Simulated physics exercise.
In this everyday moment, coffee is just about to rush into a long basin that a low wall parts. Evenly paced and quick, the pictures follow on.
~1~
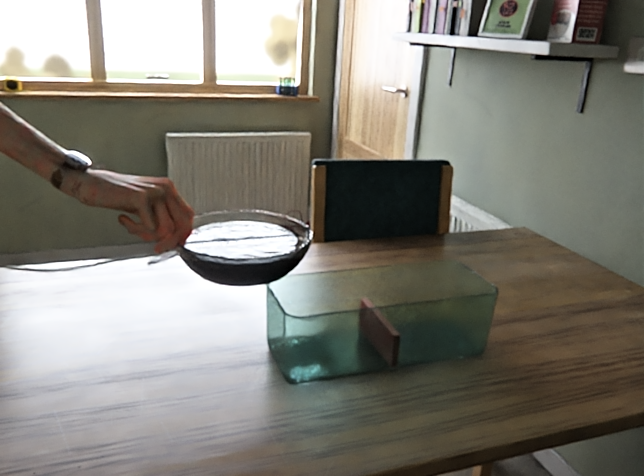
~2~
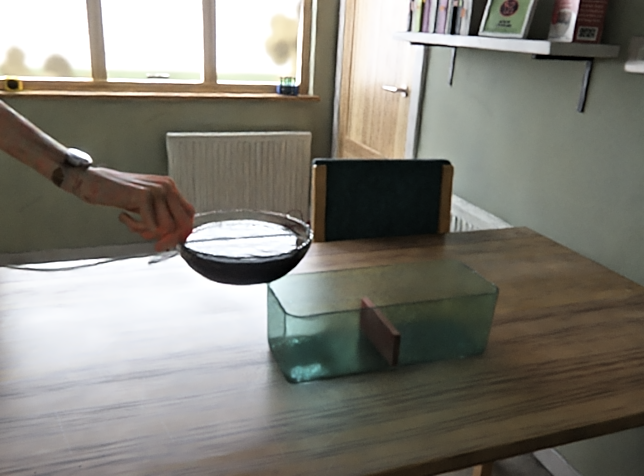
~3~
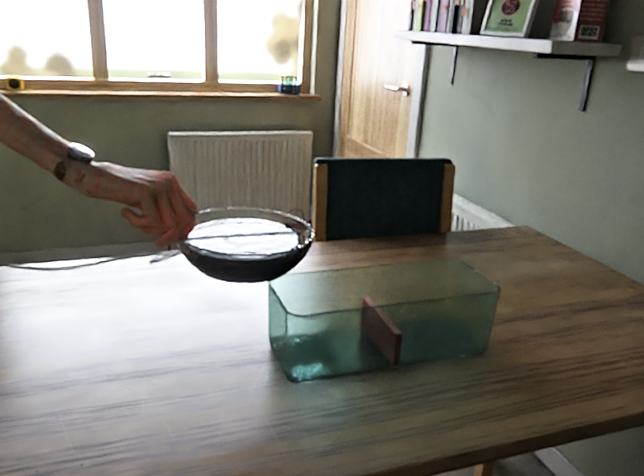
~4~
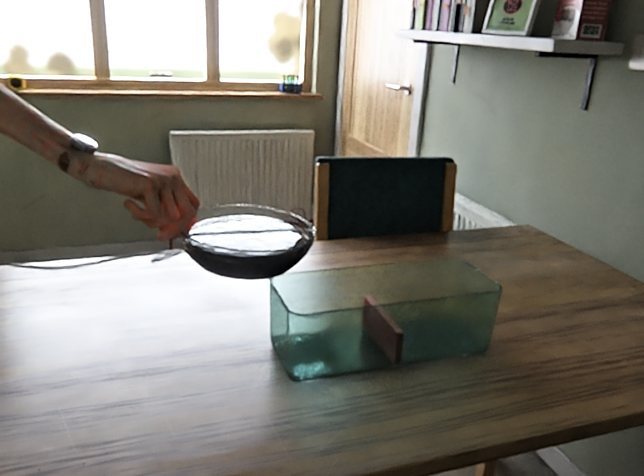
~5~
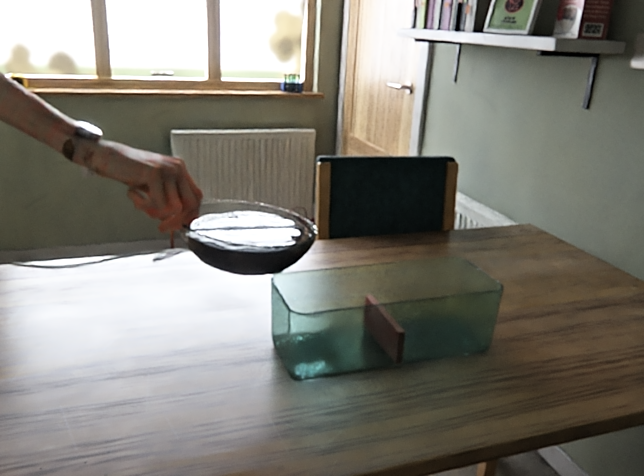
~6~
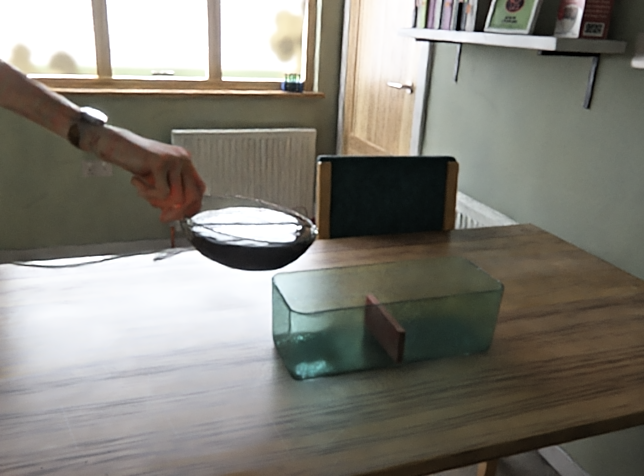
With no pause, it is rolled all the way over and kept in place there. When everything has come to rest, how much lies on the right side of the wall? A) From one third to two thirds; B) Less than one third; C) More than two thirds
B, less than one third.
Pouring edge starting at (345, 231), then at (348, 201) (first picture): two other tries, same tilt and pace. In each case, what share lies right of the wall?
Close to 85 in a hundred, and close to 85 in a hundred.
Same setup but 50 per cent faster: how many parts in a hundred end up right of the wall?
It comes to some 35 in a hundred.
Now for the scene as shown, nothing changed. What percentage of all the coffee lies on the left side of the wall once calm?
70 %.
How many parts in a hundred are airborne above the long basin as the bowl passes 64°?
Roughly 50 %.
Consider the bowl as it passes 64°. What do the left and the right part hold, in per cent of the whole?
10 percent or so left, 0 percent or so right.
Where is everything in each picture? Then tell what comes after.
In the first picture, it leans 0°; its right rim is at (308, 229); the coffee meets the walls at (177, 246) and (303, 236); the long basin's rim runs from (275, 298) to (478, 276); the wall's top is at (380, 316).
In the second picture, it leans 0°; its right rim is at (309, 228); the coffee meets the walls at (177, 245) and (303, 235).
In the third picture, it leans 2°; its right rim is at (310, 228); the coffee meets the walls at (179, 242) and (304, 234).
In the fourth picture, it leans 4°; its right rim is at (312, 227); the coffee meets the walls at (181, 237) and (306, 231).
In the fifth picture, it leans 7°; its right rim is at (313, 226); the coffee meets the walls at (184, 232) and (308, 228).
In the sixth picture, it leans 10°; its right rim is at (313, 226); the coffee meets the walls at (185, 227) and (309, 224).
A moment on, the bowl is tipped part way and 40 per cent is still to pour, 12 is left of the wall and 0 right of it.
Next, the bowl is tipped on its side and 0 per cent is still to pour, 65 is left of the wall and 21 right of it.
Then the bowl is tipped on its side and 0 per cent is still to pour, 72 is left of the wall and 21 right of it.
Later the bowl is tipped on its side and 0 per cent is still to pour, 71 is left of the wall and 22 right of it.
Finally, 71 per cent lies left of the wall, 22 right of it and 7 outside.
